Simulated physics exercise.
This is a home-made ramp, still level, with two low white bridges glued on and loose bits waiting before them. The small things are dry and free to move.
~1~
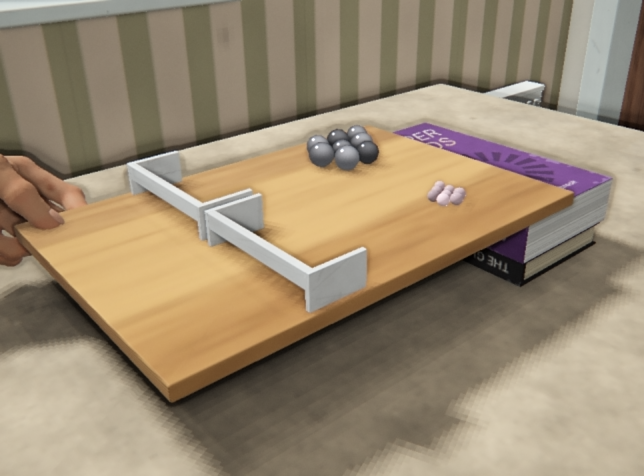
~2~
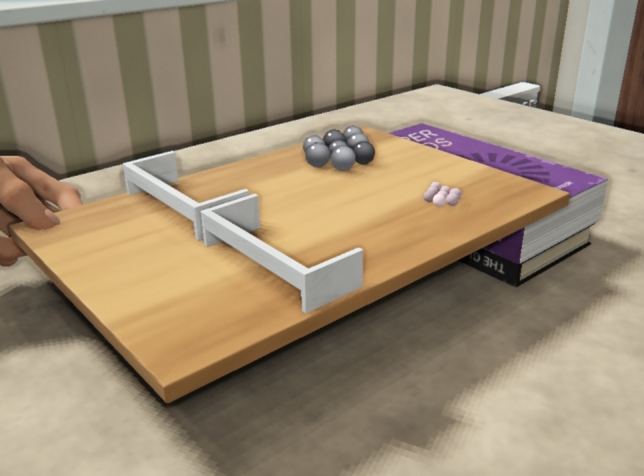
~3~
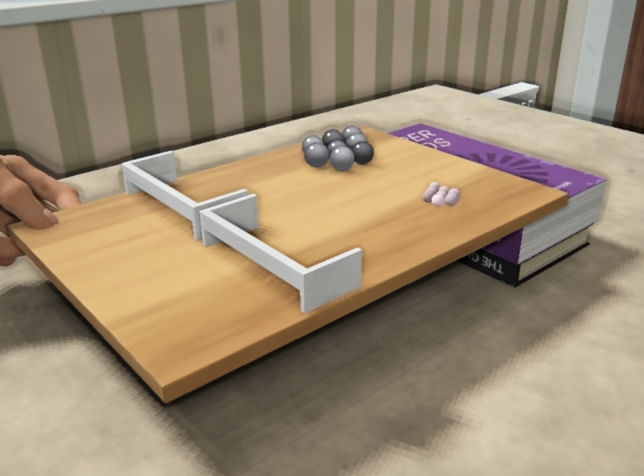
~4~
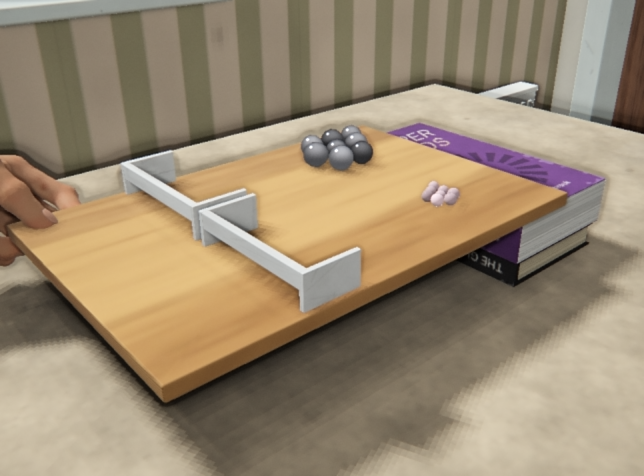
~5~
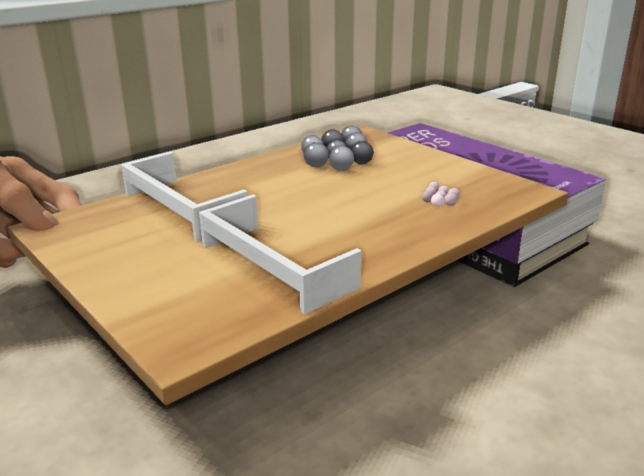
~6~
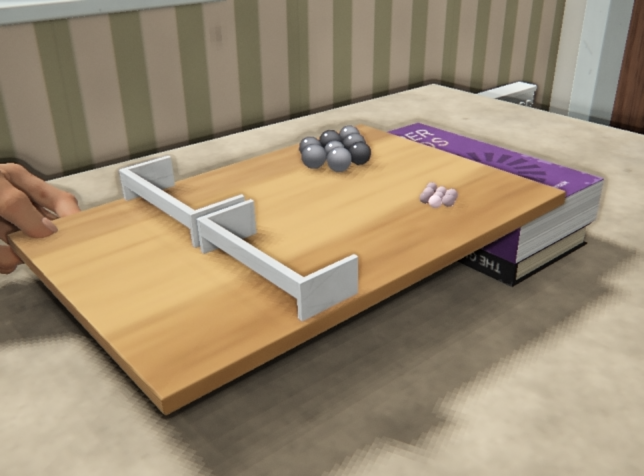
On a cloth-covered table, fingers held the left end of a wooden board propped on books, with grey balls and small pink pieces resting beyond two white gates; that end dipped very slightly.
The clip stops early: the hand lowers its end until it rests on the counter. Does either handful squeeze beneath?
Near handful: It gets through the slot. Far handful: It cannot fit through.
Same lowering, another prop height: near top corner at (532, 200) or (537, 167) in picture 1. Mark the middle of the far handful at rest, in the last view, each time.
First near (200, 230), then near (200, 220).
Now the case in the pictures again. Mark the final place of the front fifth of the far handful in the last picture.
At about (180, 247).
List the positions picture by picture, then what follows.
In the first frame, held end of the board (178, 378), level; book pile (466, 182), about a quarter as high as the board is long; near handful (446, 196), a few sugar pearls; far handful (342, 150), a few steel balls; near gate (256, 247), its slot higher than a piece; far gate (165, 191), its slot lower than a piece.
In the second frame, held end of the board (174, 378), level; far handful (339, 151).
In the third frame, held end of the board (172, 378), level; near handful (441, 196).
In the fourth frame, held end of the board (171, 378), level; far handful (337, 150).
In the fifth frame, held end of the board (172, 380), level; near handful (441, 196).
In the sixth frame, held end of the board (171, 390), down by 2°; book pile (459, 182); near handful (439, 197), not moving; far handful (335, 151), not moving; near gate (248, 255); far gate (157, 197).
Then, 0.23 s later than the last frame, board sloping at 5°; near handful where it was; far handful where it was.
Then, 0.53 s later than the last frame, board sloping at 11°; near handful on its way down; far handful on its way down.
Then, 0.85 s later than the last frame, board resting at 12°; near handful every one past its gate; far handful has reached its gate.
When it is over, board resting at 12°; near handful every one past its gate; far handful gathered behind its gate.
